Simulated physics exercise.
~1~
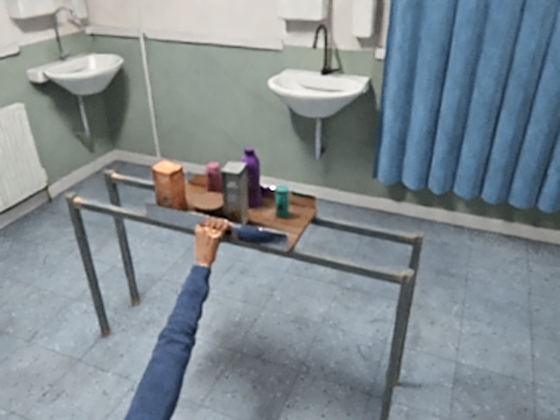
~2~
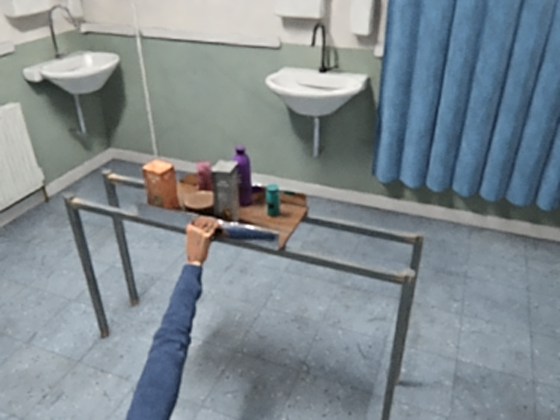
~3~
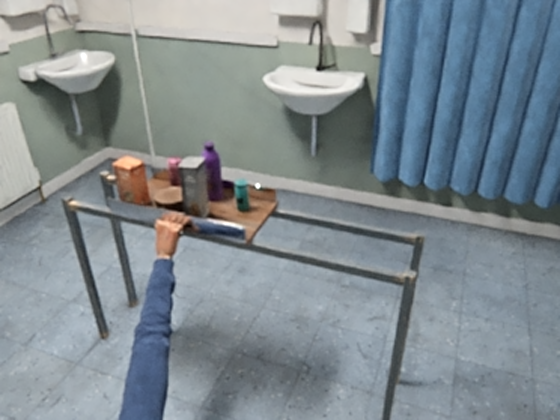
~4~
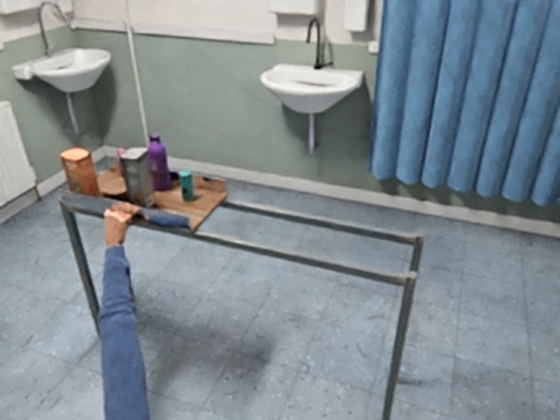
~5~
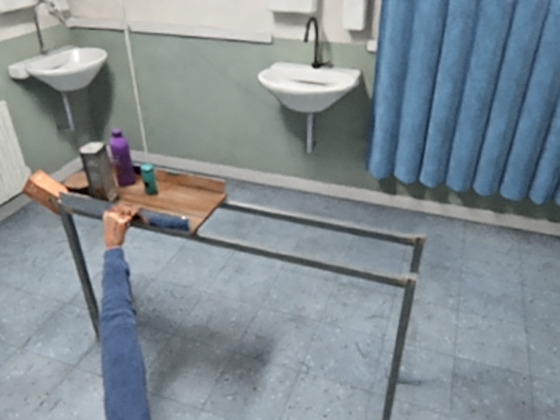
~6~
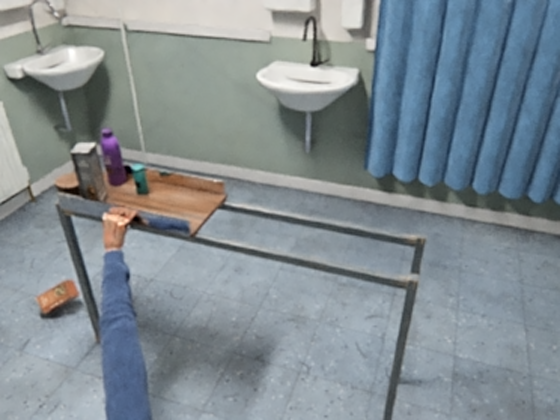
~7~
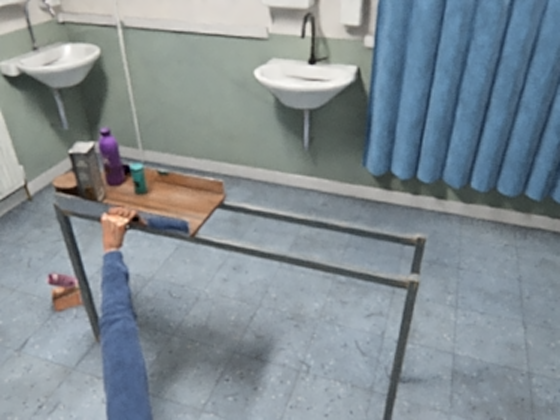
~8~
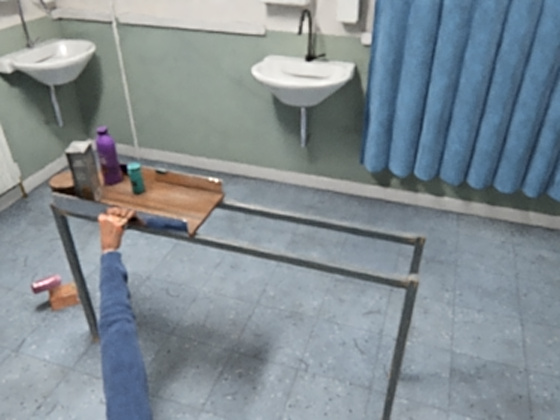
A wooden tray holding several containers is pushed left along metal rails by a hand and stops at the left end, where the orange carton tips off, followed by the pink can; both end on the floor while the other items remain aboard, shifted left.
